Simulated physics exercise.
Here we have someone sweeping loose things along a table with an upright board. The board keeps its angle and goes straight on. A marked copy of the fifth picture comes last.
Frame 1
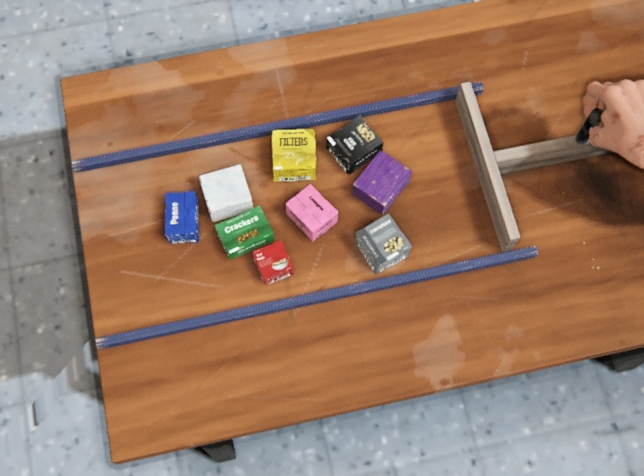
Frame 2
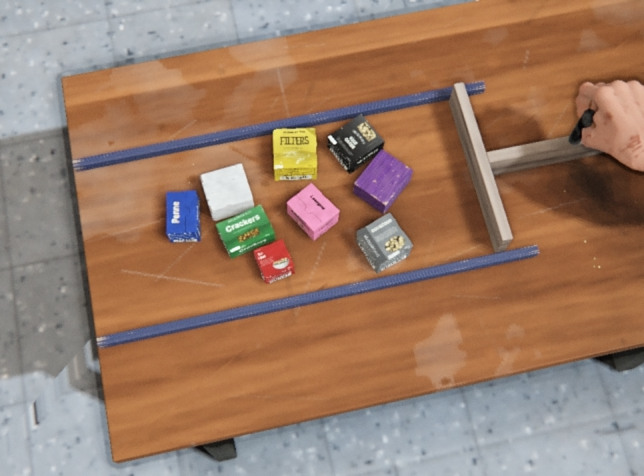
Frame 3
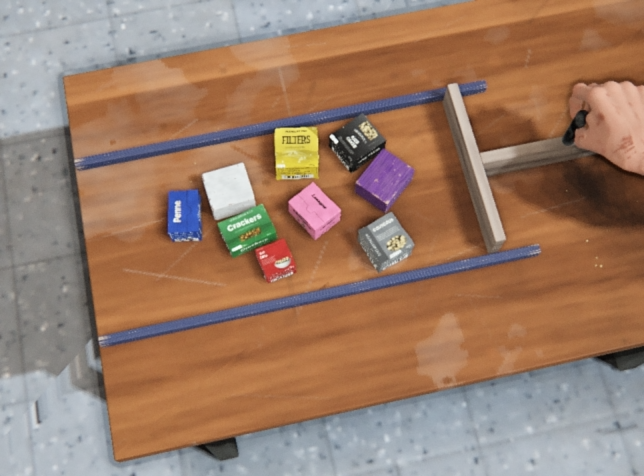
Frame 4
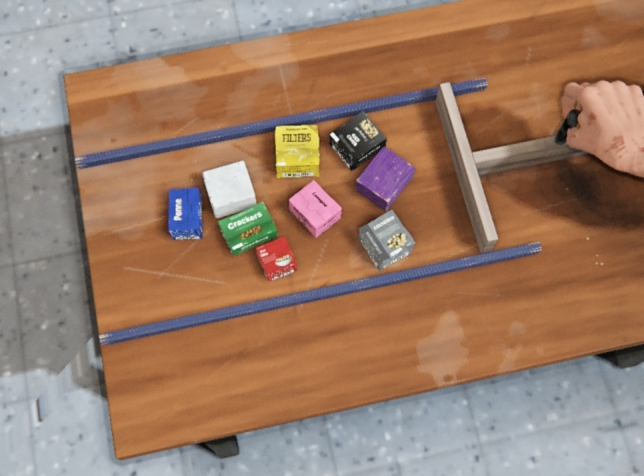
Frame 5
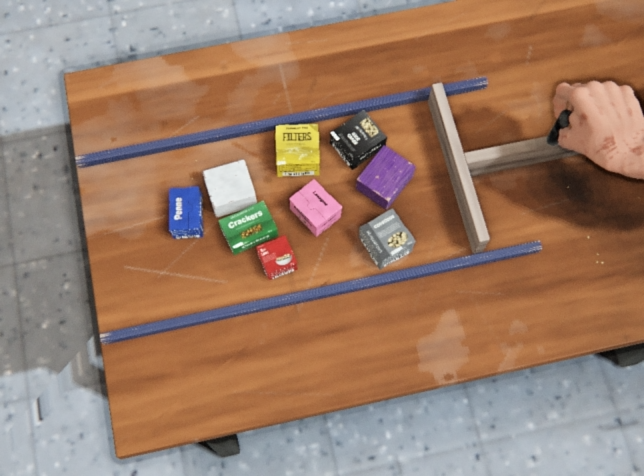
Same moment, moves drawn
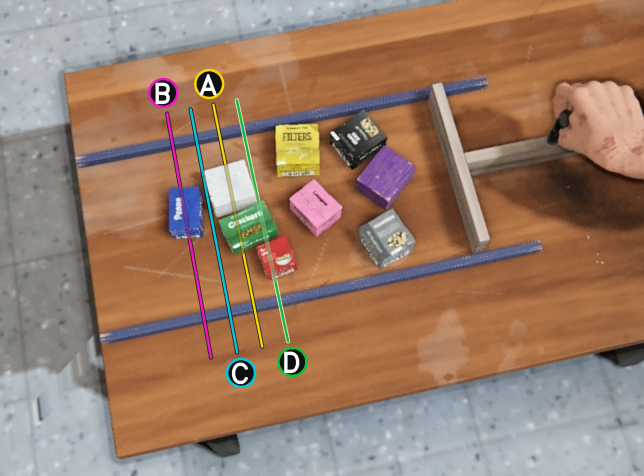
A hand slides an upright board slightly left across a table toward small colourful packets.
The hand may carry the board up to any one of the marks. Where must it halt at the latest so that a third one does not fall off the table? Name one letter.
Line B.
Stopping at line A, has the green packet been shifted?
Yes.
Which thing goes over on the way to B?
It is the blue packet.
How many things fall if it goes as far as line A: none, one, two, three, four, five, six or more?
By then, none.
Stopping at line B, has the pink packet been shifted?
Yes.
On the copy, A at (237, 220); B at (188, 230); C at (213, 224); D at (261, 215).
On B. First, board (364, 179); black packet (321, 140); yellow box (280, 152).
Then, board (265, 199); blue packet (142, 239); green packet (171, 270).
Finally, board (188, 214); blue packet over the edge; green packet (105, 292); one fallen.
By contrast, A is within the limit but short; C is within the limit but short; D is within the limit but short.
